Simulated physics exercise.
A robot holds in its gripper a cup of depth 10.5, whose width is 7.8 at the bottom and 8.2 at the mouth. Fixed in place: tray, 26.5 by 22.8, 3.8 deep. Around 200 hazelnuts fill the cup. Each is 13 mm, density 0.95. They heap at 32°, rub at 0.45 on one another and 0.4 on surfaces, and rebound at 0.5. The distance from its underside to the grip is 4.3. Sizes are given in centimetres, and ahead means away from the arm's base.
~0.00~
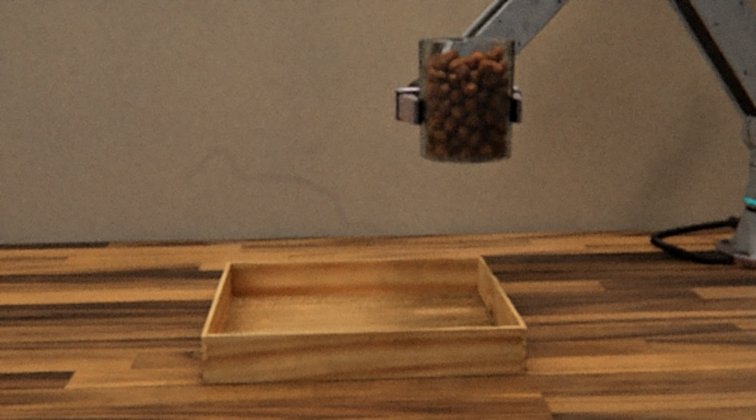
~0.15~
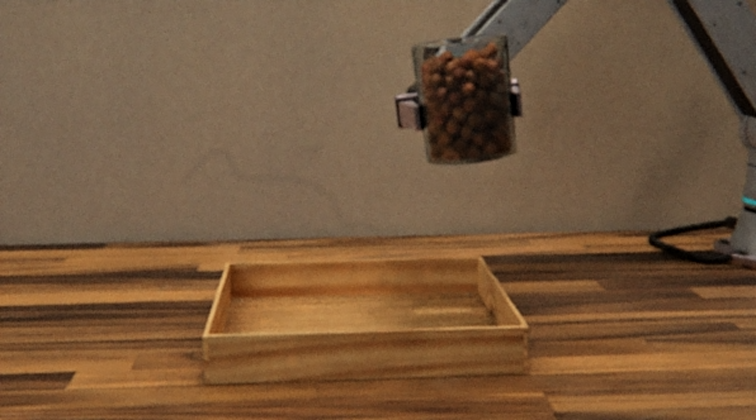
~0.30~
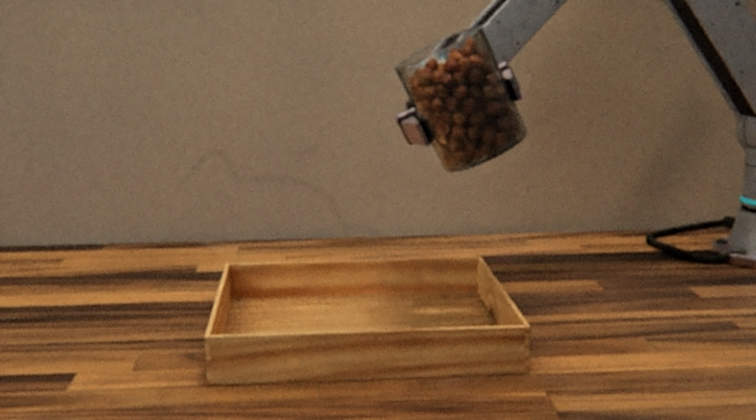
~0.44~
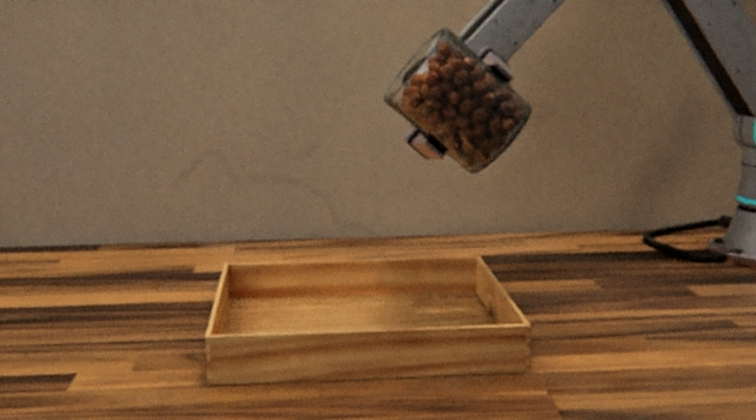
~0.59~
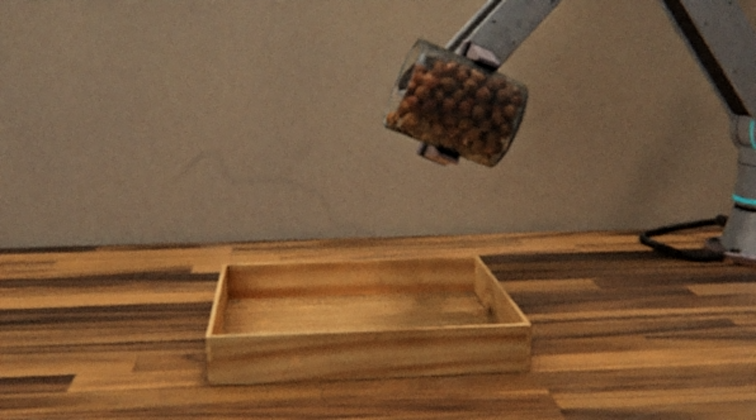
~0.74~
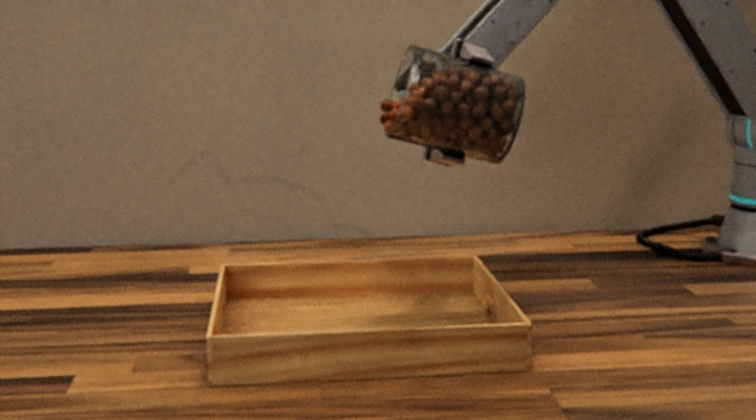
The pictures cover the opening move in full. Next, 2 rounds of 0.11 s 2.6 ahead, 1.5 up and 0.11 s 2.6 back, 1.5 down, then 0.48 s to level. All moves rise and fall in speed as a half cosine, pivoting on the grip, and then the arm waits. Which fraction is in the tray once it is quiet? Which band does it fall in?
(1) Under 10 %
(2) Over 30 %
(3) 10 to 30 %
2, over 30 %.
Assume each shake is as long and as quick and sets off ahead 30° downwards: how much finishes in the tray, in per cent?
Roughly 20 percent of it.
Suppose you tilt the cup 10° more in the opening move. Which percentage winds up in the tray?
Roughly 60 percent.
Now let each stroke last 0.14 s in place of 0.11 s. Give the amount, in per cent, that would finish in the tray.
30 %.
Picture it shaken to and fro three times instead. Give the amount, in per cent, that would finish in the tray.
50 per cent or so.
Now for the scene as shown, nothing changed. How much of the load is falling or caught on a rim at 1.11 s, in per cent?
That comes to about 3 per cent, more or less.
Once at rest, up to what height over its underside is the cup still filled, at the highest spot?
Around 7.0 cm up.
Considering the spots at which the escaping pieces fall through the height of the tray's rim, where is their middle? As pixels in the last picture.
They come through centred close to (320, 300).
By 1.11 s, tilted 74° forward, highest piece 24 above the table; 152 in the cup, 39 in the tray, 6 in flight or on a rim.
By 1.48 s, tilted 24° forward, highest piece 26 above the table; 116 in the cup, 77 in the tray, 2 on the table or floor, 2 in flight or on a rim.
By 1.86 s, level, highest piece 24 above the table; 116 in the cup, 78 in the tray, 3 on the table or floor.
By 2.91 s, level, highest piece 24 above the table; 116 in the cup, 78 in the tray, 3 on the table or floor.
Final count, 116 in the cup, 78 in the tray, 3 on the table or floor. That is 40 % in the tray.
